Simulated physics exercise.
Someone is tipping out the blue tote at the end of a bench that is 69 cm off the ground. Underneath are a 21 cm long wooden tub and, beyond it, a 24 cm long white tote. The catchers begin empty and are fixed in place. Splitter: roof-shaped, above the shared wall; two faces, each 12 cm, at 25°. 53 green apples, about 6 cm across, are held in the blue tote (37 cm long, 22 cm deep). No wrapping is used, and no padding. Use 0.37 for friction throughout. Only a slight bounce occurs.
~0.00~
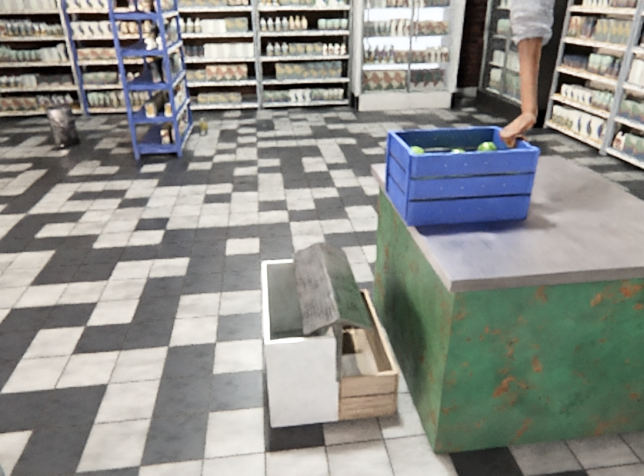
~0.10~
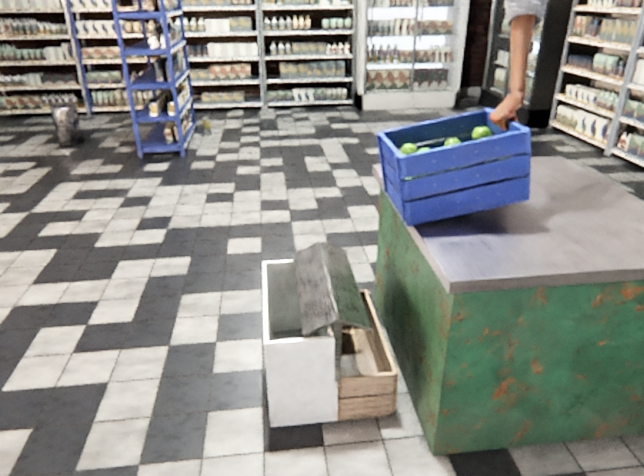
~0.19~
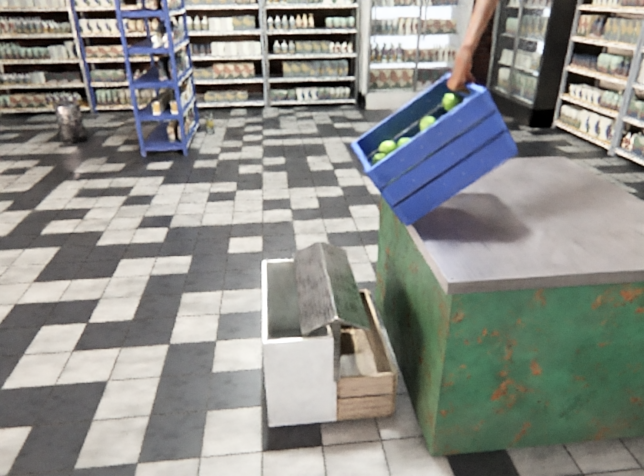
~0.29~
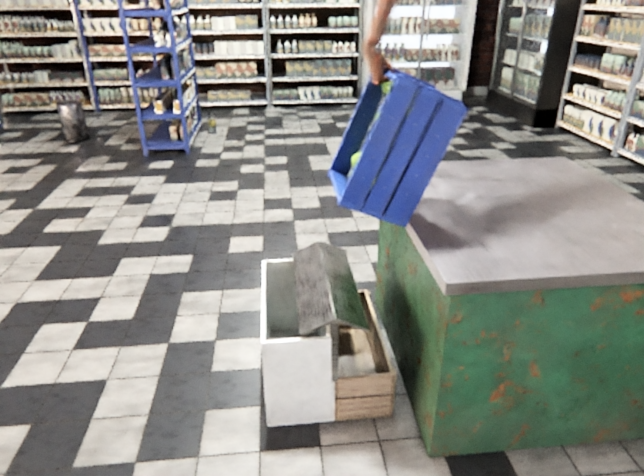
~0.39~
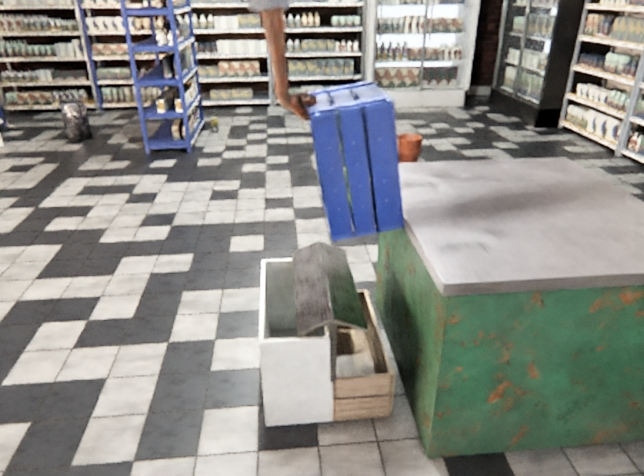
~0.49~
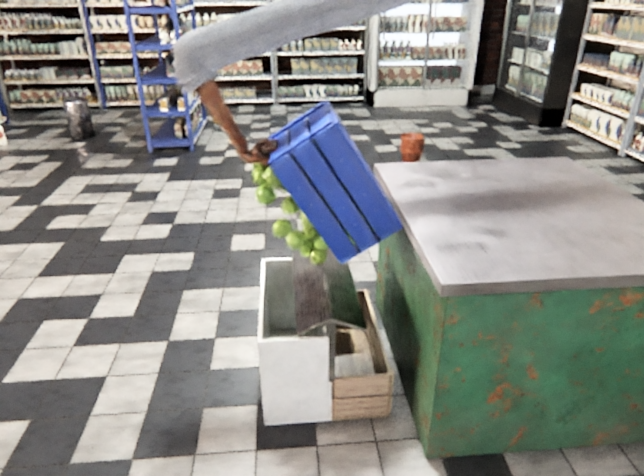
The video shows a hand tilting a blue crate of green apples leftward at the edge of a green bench, above white and wooden containers, turning it past upright until several apples drop from its open side.
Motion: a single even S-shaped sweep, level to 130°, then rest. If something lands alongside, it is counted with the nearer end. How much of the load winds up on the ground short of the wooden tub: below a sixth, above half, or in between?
The tally fails to reach a sixth.
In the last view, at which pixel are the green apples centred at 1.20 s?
About (143, 376).
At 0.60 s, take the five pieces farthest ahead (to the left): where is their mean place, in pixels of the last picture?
(204, 266).
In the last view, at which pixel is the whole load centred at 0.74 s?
Estimated centre in the last picture: (237, 330).
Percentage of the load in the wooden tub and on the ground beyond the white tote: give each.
Estimate: 0 % then 65 %.
After 0.60 s, tilt 130°; 6 still in the blue tote, 1 in the white tote and 46 in the air.
After 0.74 s, tilt 130°; 10 in the white tote, 15 on the ground beyond the white tote and 28 in the air.
After 0.94 s, tilt 130°; 19 in the white tote, 26 on the ground beyond the white tote and 8 in the air.
Final count (at 1.20 s), 19 in the white tote and 34 on the ground beyond the white tote. Asked share, 0 of 53, 0 per cent.
